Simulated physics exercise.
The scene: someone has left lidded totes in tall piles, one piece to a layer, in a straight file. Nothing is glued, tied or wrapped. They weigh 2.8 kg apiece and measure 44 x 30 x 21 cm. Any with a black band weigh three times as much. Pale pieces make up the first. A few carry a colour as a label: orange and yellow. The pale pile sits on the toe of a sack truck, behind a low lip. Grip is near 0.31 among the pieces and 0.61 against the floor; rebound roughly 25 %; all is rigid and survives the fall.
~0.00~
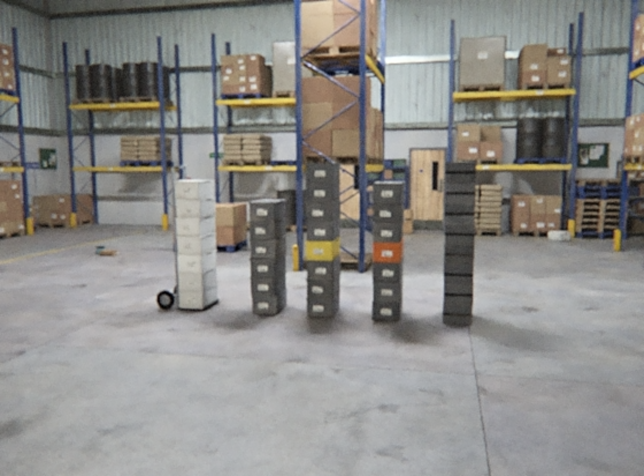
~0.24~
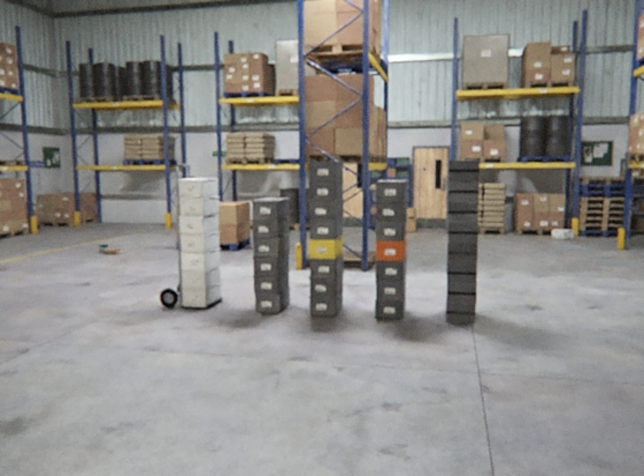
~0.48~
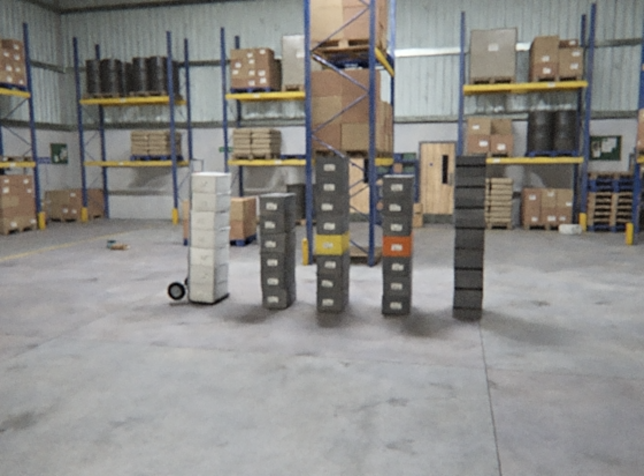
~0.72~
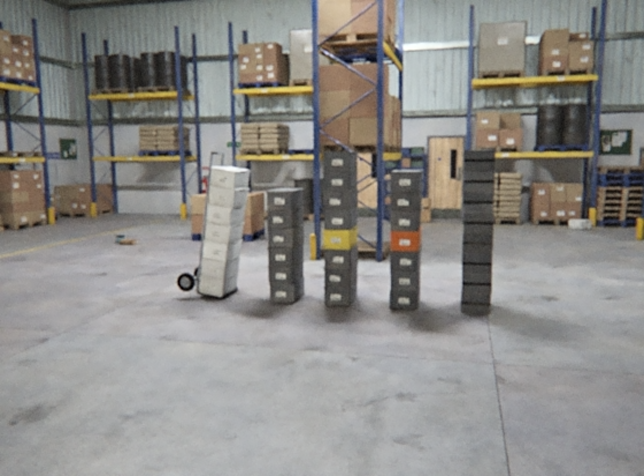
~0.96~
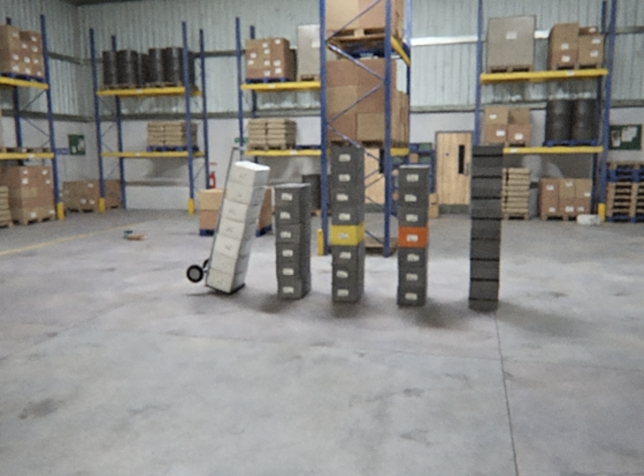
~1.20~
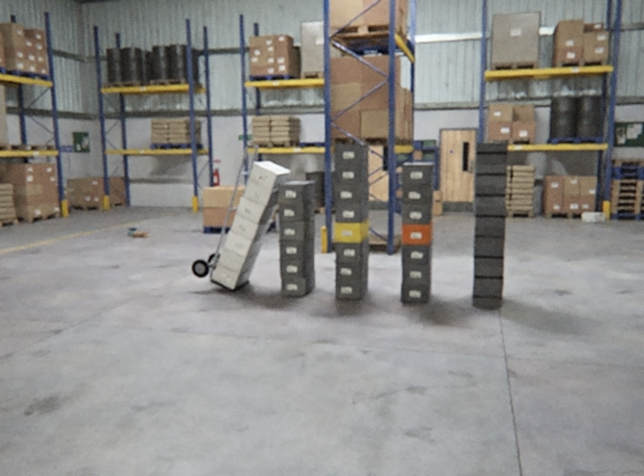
In a warehouse, a pale stack on a hand truck leans right toward gray stacks.
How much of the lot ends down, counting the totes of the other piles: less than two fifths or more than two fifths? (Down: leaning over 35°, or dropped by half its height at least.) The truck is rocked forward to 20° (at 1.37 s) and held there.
Over two fifths of them.
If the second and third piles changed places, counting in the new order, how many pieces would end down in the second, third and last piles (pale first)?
In that case second 7, third 6, last 8.
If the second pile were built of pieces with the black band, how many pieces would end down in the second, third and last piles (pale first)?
In that case second 0, third 0, last 0.
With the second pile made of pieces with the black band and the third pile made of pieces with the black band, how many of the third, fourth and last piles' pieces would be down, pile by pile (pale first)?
Then third 0, fourth 0, last 0.
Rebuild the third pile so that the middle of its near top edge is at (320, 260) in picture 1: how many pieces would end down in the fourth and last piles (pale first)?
In that case fourth 0, last 0.
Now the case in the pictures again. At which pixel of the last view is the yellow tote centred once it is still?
Near (436, 267).
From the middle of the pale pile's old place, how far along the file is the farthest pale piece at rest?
About 150 cm.
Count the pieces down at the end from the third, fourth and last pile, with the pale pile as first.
Third 8, fourth 7, last 8.
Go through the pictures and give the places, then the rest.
In the first picture (each place is the centre of the face we see best; the camera pans a little), truck frame (174, 195) 0° forward; yellow tote (319, 251); orange tote (387, 253); the others all in place.
The second picture shows truck frame (178, 194) 0° forward; yellow tote (322, 250).
The third picture shows truck frame (190, 188) 4° forward, top of the pale pile leaning 4°; yellow tote (329, 245); the others all in place.
The fourth picture shows truck frame (209, 181) 9° forward, top of the pale pile leaning 9°; yellow tote (336, 240); the others all in place.
The fifth picture shows truck frame (228, 176) 15° forward, top of the pale pile leaning 15°; yellow tote (344, 236); the others all in place.
The sixth picture shows truck frame (240, 174) 19° forward, top of the pale pile leaning 23°; yellow tote (347, 233); orange tote (416, 235); the others all in place.
By 2.08 s, 7 of the pale pile down; none of the 29 other totes down, 14 disturbed; yellow tote tilted 4°.
By 3.08 s, 6 of the pale pile down; 13 of the 29 other totes down; yellow tote tilted 38°, 23 cm lower; orange tote tilted 19°.
By 4.24 s, 6 of the pale pile down; 28 of the 29 other totes down; yellow tote tilted 38°, 37 cm lower; orange tote tilted 34°, 40 cm lower.
When it is over (6.3 s), 6 of the pale pile down; 28 of the 29 other totes down; yellow tote tilted 38°, 37 cm lower; orange tote tilted 35°, 43 cm lower. That is 97 per cent. In pixels of the last frame, middles, yellow tote near (436, 267), orange tote near (515, 275).
